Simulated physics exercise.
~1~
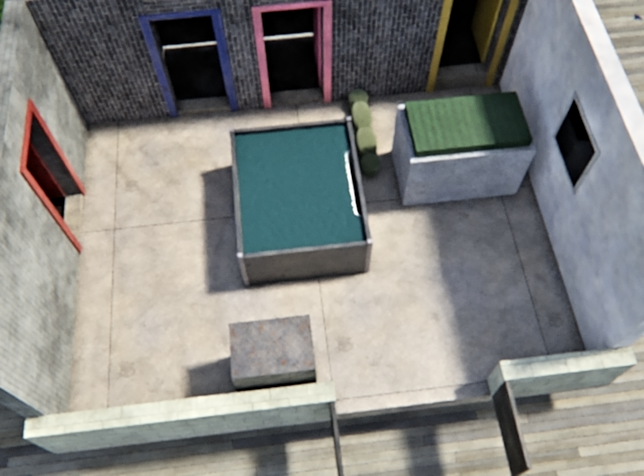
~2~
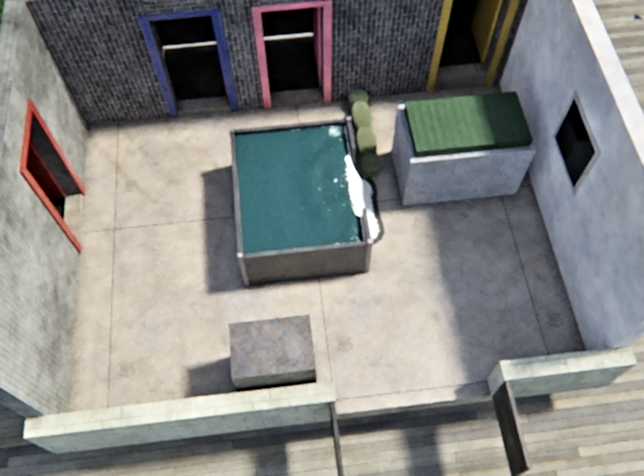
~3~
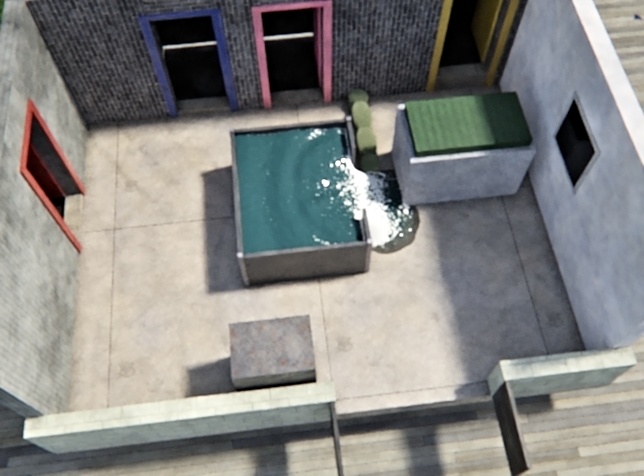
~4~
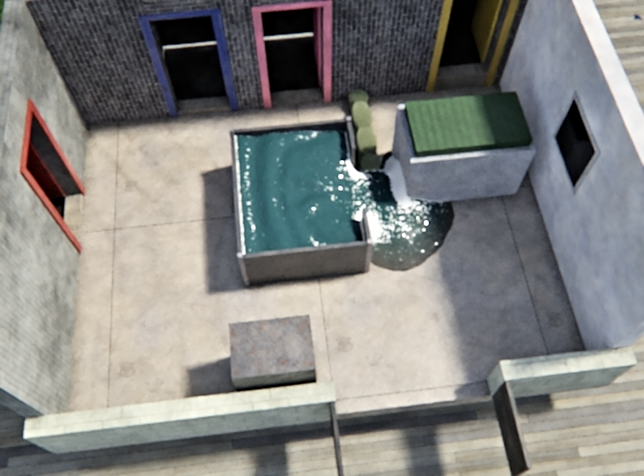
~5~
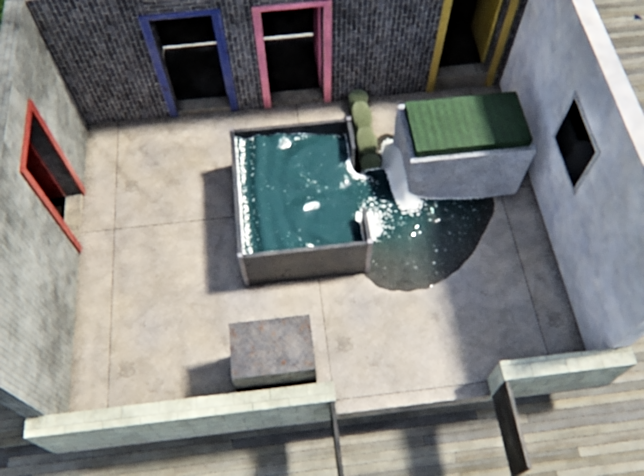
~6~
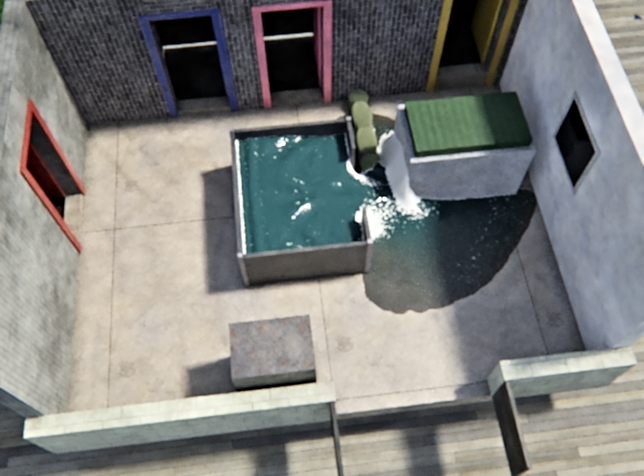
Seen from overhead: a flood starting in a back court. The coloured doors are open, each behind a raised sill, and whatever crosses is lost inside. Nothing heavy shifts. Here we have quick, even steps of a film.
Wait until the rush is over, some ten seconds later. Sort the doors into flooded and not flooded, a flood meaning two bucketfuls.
Sorted: Blue door - not flooded; yellow door - not flooded; red door - not flooded; pink door - not flooded.
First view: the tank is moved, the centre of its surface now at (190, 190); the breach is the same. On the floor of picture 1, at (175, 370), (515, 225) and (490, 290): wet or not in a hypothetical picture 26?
Spared, hit, hit.
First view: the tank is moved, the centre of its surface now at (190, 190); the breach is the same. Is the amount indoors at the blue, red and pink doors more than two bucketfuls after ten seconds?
Note: Blue ends up beneath; red ends up beneath; pink ends up above.
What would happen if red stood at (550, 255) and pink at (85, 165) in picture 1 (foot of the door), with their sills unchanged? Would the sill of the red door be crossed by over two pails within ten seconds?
In this case red door exceeds the limit.
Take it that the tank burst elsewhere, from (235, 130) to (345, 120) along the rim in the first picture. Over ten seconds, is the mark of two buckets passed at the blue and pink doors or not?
The blue door exceeds the limit and the pink door exceeds the limit.
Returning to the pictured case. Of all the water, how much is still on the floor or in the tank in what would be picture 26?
Roughly 96 per cent.
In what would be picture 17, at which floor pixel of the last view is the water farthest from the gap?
I'd say near (590, 365).
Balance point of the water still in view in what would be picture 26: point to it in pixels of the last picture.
It's close to (400, 221).
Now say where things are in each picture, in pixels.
Still water in the water tank at (298, 187), in the first picture.
The front is at (373, 240), out from the gap at (355, 201), in the second picture.
The front is at (413, 225), out from the gap at (355, 201), in the third picture.
The front is at (447, 218), out from the gap at (355, 202), in the fourth picture.
Water pours out at (355, 201) and has run to (488, 206), in the fifth picture.
The front is at (529, 202), out from the gap at (355, 201), in the sixth picture.
A moment on, water covers 25 % of the floor; the blue door not reached, the yellow door not reached, the red door not reached, the pink door not reached.
Next, water covers 40 % of the floor; the blue door not reached, the yellow door wet at the sill, nothing in, the red door not reached, the pink door wet at the sill, nothing in.
Then, water covers 45 % of the floor; the blue door wet at the sill, nothing in, the yellow door wet at the sill, nothing in, the red door not reached, the pink door under two buckets in.
Later, water covers 65 % of the floor; the blue door wet at the sill, nothing in, the yellow door wet at the sill, nothing in, the red door wet at the sill, nothing in, the pink door under two buckets in.
In the end, water covers 85 % of the floor; the blue door wet at the sill, nothing in, the yellow door wet at the sill, nothing in, the red door wet at the sill, nothing in, the pink door under two buckets in.
